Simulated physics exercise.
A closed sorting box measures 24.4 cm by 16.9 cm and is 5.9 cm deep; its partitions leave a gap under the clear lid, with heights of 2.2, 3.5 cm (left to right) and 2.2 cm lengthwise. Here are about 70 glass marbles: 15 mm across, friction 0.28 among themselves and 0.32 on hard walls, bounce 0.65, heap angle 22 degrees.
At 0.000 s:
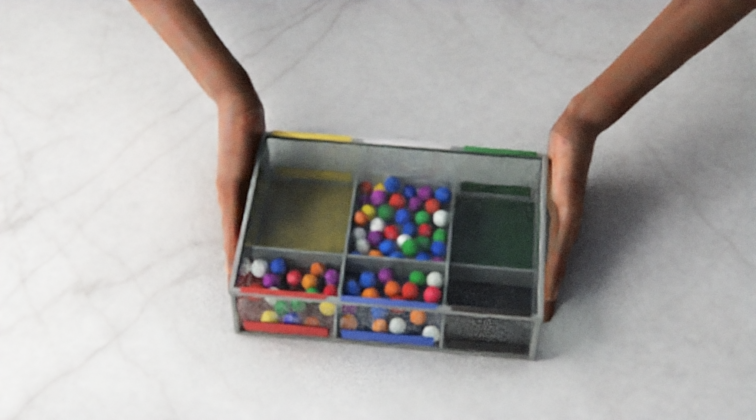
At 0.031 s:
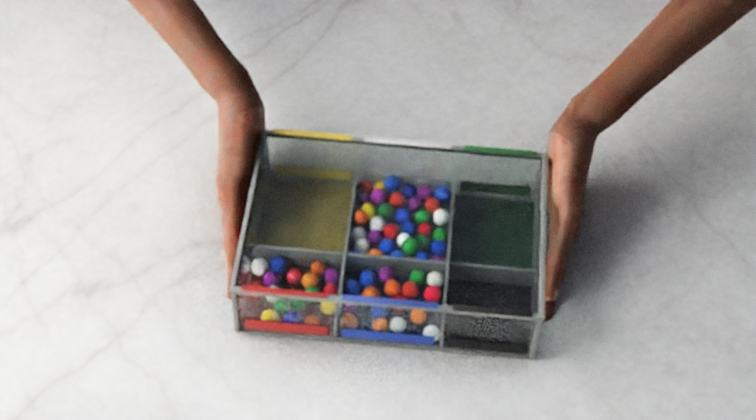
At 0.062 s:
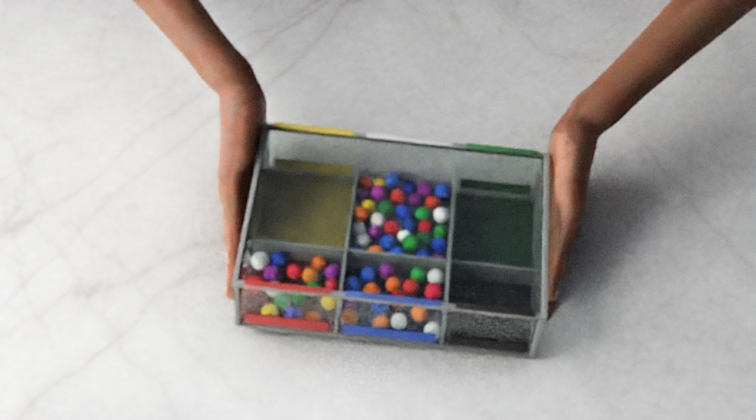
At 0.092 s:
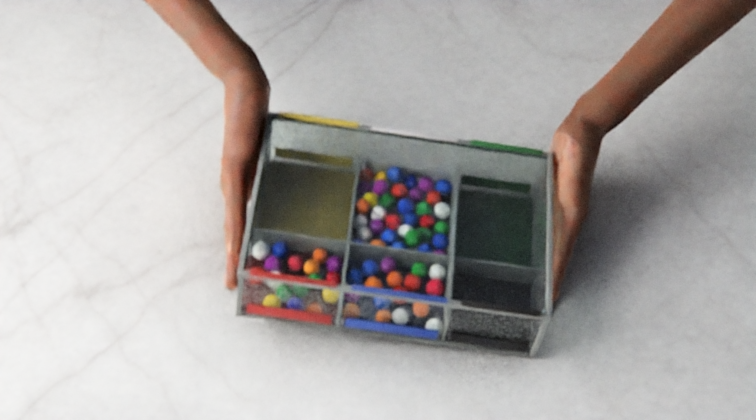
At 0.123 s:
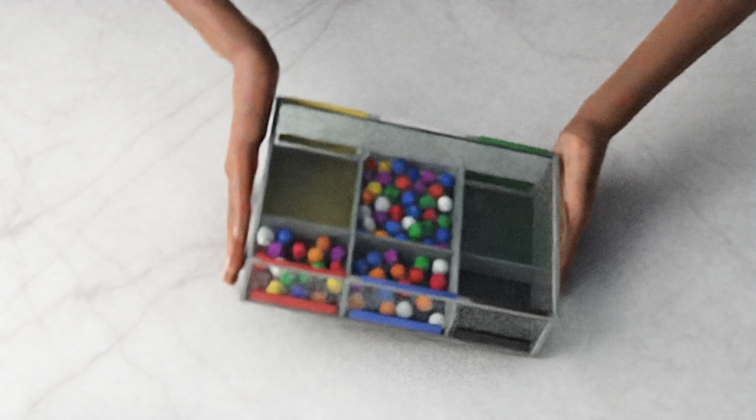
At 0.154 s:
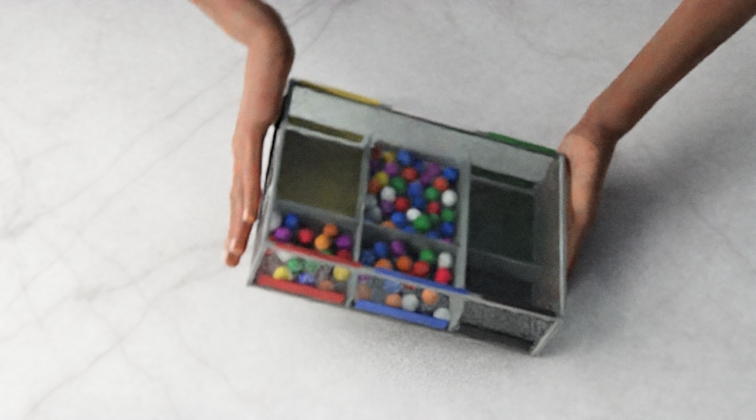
Two hands tilt a clear divided box of colorful balls, raising its left side.
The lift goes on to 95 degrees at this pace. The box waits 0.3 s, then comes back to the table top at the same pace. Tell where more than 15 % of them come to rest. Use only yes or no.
Red compartment: No; blue compartment: No; green compartment: Yes; yellow compartment: No; white compartment: No; black compartment: Yes.
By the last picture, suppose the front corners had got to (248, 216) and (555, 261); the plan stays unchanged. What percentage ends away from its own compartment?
Near 65 %.
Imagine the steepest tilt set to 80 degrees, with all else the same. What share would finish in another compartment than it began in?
Near 55 in a hundred.
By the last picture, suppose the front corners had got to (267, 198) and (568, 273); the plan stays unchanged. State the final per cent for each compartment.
It comes out as red at 0 percent, blue at 0 percent, green at 55 percent, yellow at 0 percent, white at 45 percent and black at 0 percent.
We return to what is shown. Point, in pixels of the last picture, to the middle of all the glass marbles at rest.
(492, 284).
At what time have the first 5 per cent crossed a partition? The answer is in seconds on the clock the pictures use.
Close to the 0.65 s mark.
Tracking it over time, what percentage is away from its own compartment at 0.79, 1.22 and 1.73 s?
In order, some 60, 95 and 95.
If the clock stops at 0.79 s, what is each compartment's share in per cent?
It splits as red 5, blue 30, green 15, yellow 0, white 30 and black 25 percent.
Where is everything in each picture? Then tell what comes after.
Box tilt 0 degrees, front corners at (234, 289) and (538, 316); red 25 %, blue 25 %, white 50 %, in the first frame.
Box tilt 1 degrees, front corners at (235, 288) and (539, 315), in the second frame.
Box tilt 3 degrees, front corners at (238, 282) and (542, 315), in the third frame.
Box tilt 6 degrees, front corners at (243, 272) and (547, 315), lowest corner right front, in the fourth frame.
Box tilt 12 degrees, front corners at (253, 258) and (553, 316), lowest corner right front, in the fifth frame.
Box tilt 17 degrees, front corners at (267, 243) and (561, 317), lowest corner right front; red 25 %, blue 25 %, white 50 %. The box's pace is about 185 degrees a second, in the sixth frame.
Then, at 0.79 s, tilt 95 degrees; red 5 %, blue 30 %, green 15 %, white 30 %, black 25 %.
After 1.22 s, tilt 54 degrees; blue 5 %, green 45 %, black 50 %.
Then, at 1.73 s, tilt 0 degrees; blue 5 %, green 45 %, black 50 %.
At rest (2.5 s), red 0 %, blue 5 %, green 45 %, yellow 0 %, white 0 %, black 50 %.
